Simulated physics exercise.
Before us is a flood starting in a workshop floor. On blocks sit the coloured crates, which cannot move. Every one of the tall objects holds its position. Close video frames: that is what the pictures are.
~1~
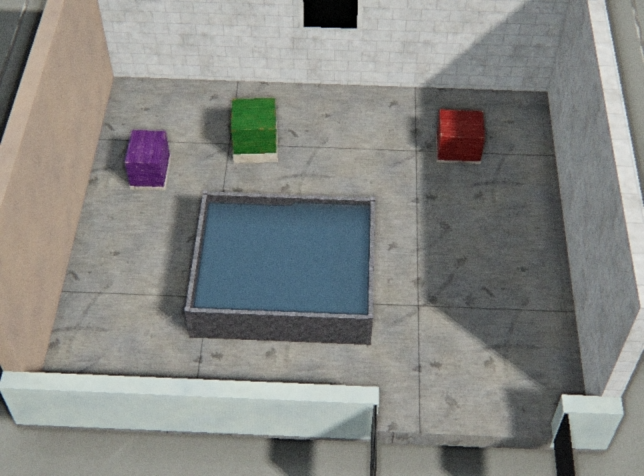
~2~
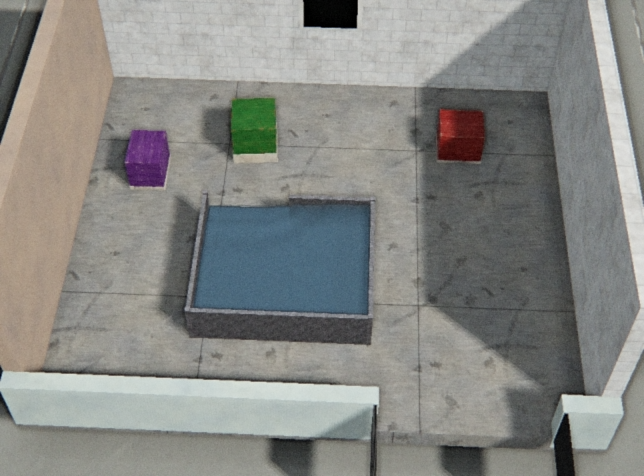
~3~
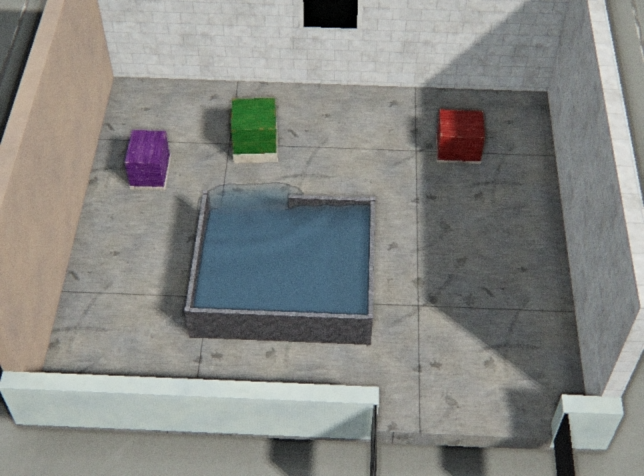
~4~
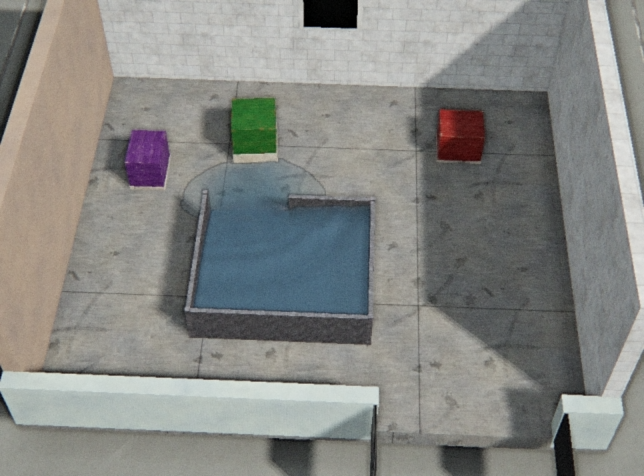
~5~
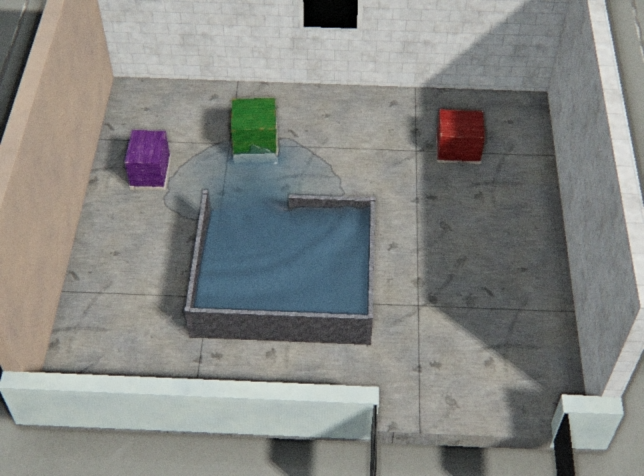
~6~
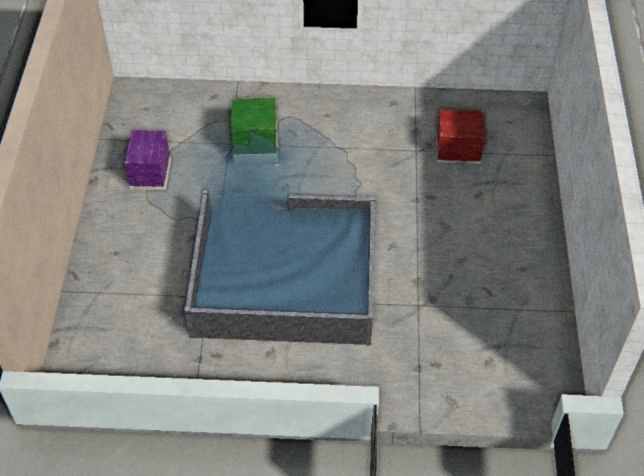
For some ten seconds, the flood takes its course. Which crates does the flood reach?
The green crate will be within the water's reach. The purple crate will be within the water's reach. The red crate will be within the water's reach.
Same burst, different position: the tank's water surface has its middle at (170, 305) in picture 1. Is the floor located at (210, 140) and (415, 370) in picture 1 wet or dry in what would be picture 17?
The first is wetted, and then the second is not reached.
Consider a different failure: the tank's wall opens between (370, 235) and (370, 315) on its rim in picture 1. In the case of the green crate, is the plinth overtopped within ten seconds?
In that case the green crate comes through dry.
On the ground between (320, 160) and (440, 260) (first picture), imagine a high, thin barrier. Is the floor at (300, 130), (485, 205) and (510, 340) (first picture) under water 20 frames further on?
As listed: Under water, no water, clear.
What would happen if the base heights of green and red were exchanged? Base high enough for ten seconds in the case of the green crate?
The green crate is reached.
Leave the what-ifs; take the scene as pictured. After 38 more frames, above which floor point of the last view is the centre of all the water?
That comes out near (291, 201).
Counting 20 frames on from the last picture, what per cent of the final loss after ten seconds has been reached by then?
I make it 0 per cent.
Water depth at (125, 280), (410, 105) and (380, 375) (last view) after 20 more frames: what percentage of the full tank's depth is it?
The three come to some 2, 10 and 0 per cent respectively.
A moment on, water covers 20 % of the floor; the green crate water round its plinth, the purple crate water round its plinth, the red crate not reached.
Next, water covers 35 % of the floor; the green crate water round its plinth, the purple crate water round its plinth, the red crate water round its plinth.
Then, water covers 55 % of the floor; the green crate water round its plinth, the purple crate water round its plinth, the red crate water round its plinth.
Later, water covers 75 % of the floor; the green crate water round its plinth, the purple crate water round its plinth, the red crate water round its plinth.
In the end, water covers 100 % of the floor; the green crate was topped, the purple crate was topped, the red crate was topped.
